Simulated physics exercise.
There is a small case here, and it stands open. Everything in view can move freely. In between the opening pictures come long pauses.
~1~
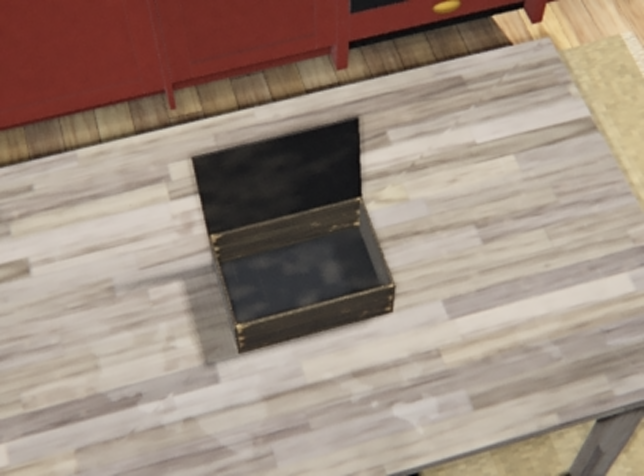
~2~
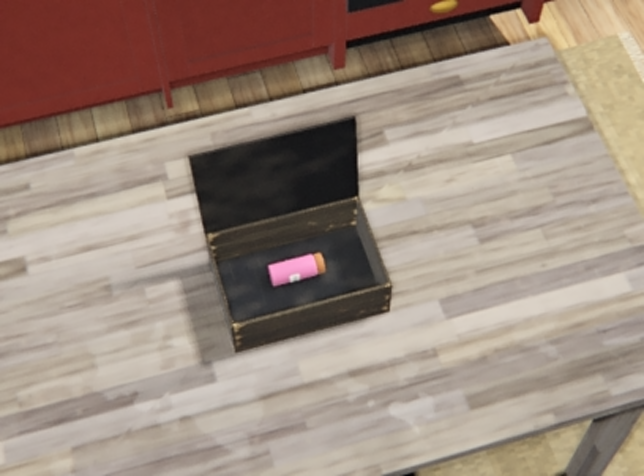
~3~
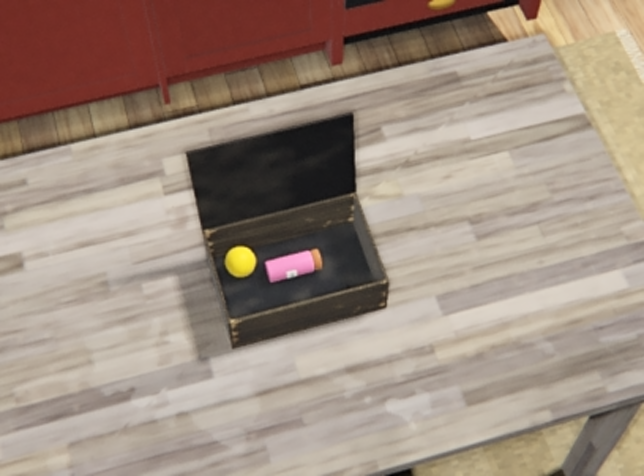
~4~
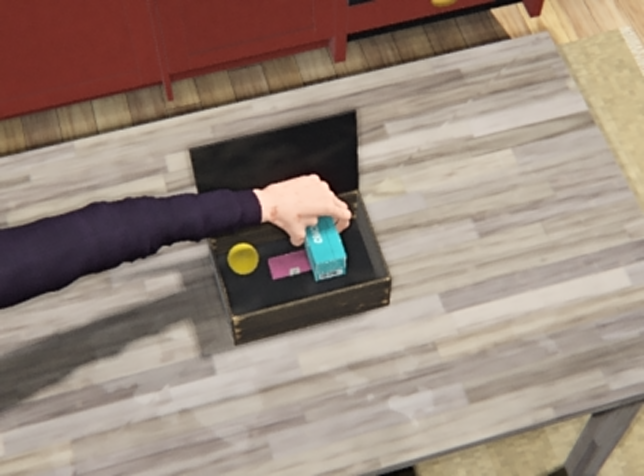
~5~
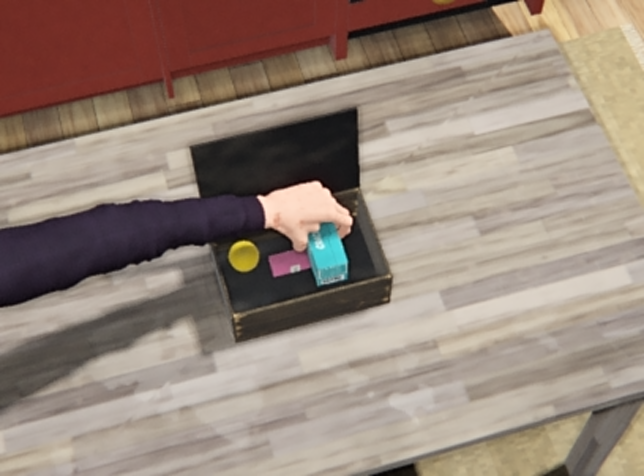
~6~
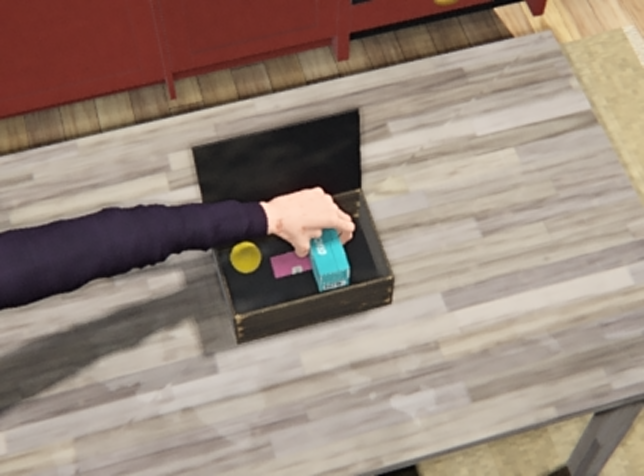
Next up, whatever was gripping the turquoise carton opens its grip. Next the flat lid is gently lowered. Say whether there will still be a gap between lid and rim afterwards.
There will still be a gap.
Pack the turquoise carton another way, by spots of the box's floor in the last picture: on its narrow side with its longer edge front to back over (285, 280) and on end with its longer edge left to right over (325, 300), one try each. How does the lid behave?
Case one: Lid stays raised; case two: Lid stays raised.
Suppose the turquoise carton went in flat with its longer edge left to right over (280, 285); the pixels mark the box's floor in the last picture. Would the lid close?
That way the lid ends up fully closed.
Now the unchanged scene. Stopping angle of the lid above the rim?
Some 20 degrees above the rim, more or less.
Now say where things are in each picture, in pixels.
In the first picture, the last thing is not in view yet.
In the second picture, the last thing is not in view yet; pink shaker (297, 269).
In the third picture, the last thing is not in view yet; pink shaker (294, 266).
In the fourth picture, coming down; turquoise carton (319, 235); pink shaker (297, 263).
In the fifth picture, coming down; turquoise carton (322, 240); pink shaker (298, 260).
In the sixth picture, put in, still held; turquoise carton (324, 246); pink shaker (299, 261).
Then, 1.20 s on from there, lid starting down; turquoise carton turned 23° from how it was put near (328, 261).
Then, 1.80 s on from there, lid 45° above the rim; turquoise carton turned 23° from how it was put near (328, 261).
In the end, lid 20° above the rim; left askew, turquoise carton; the other 2 unmoved. At the end, from the last picture's camera, turquoise carton near (328, 261).
